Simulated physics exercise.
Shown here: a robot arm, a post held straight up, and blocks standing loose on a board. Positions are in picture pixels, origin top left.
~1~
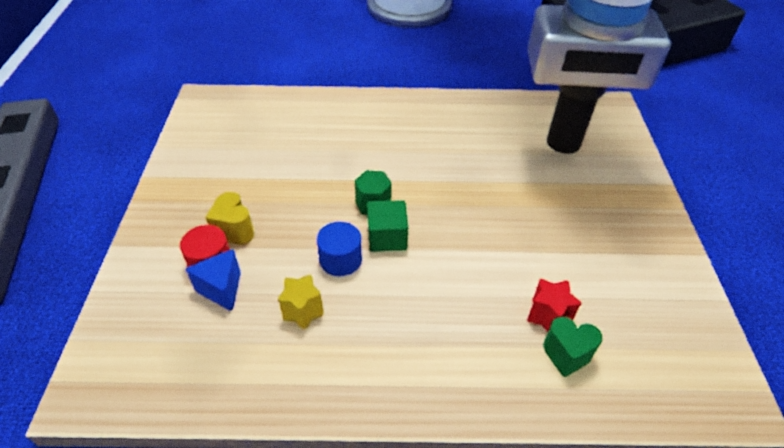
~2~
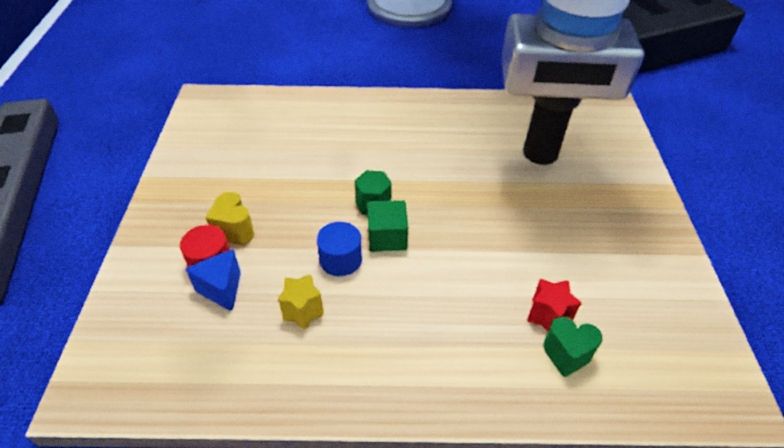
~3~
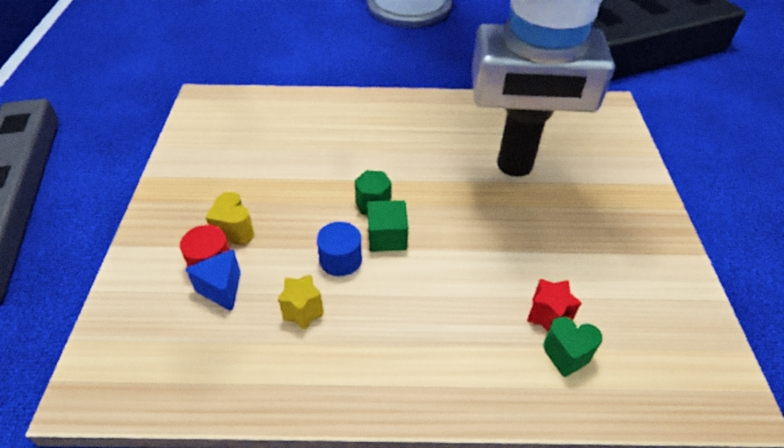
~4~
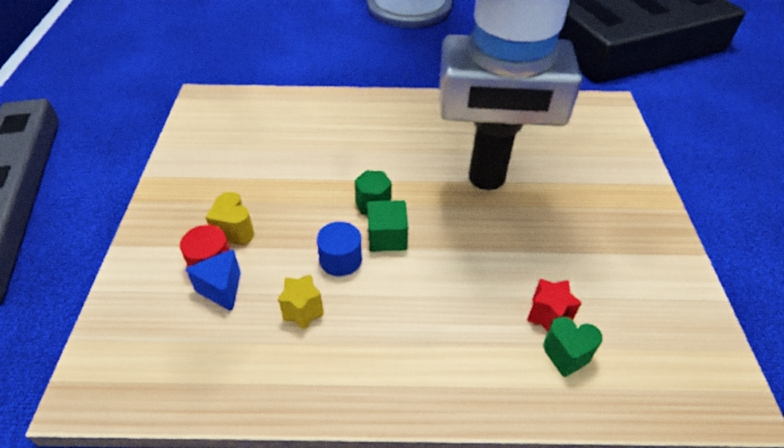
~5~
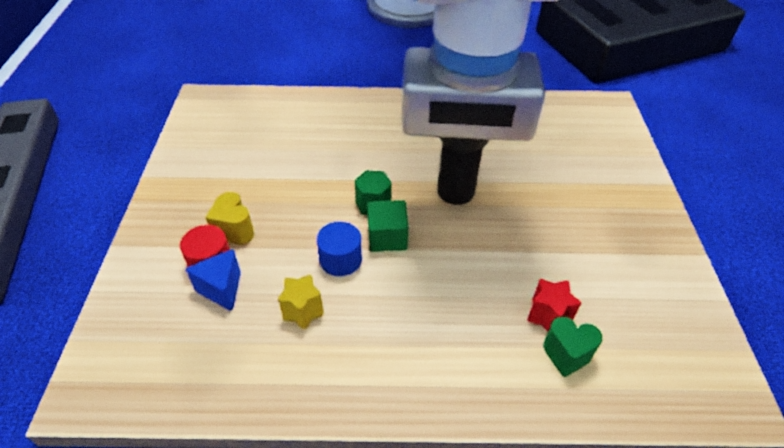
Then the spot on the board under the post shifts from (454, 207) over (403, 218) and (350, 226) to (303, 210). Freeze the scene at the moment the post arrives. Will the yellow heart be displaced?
I believe not.
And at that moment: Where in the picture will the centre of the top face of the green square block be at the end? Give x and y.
It will end up at (356, 235).
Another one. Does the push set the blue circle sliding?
Answer: Yes.
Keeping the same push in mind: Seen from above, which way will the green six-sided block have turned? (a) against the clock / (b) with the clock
I'll go with b - with the clock.
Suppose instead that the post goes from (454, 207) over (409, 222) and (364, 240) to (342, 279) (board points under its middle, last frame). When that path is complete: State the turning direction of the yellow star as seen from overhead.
Looking down, my answer is that the yellow star rotates anticlockwise.
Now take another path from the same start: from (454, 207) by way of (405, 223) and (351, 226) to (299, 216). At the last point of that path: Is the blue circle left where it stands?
Going by the path, no.
What follows on the original path. One third of the way, post at (403, 203); green square block at (376, 222), turned 20° anticlockwise.
Two thirds of the way, post at (349, 211); blue circle at (316, 262); green six-sided block at (355, 178), turned 50° clockwise; green square block at (356, 235), turned 85° anticlockwise.
At the end, post at (301, 194); yellow heart still; blue circle at (316, 262); green six-sided block at (354, 177), turned 55° clockwise; green square block at (356, 235), turned 85° anticlockwise.
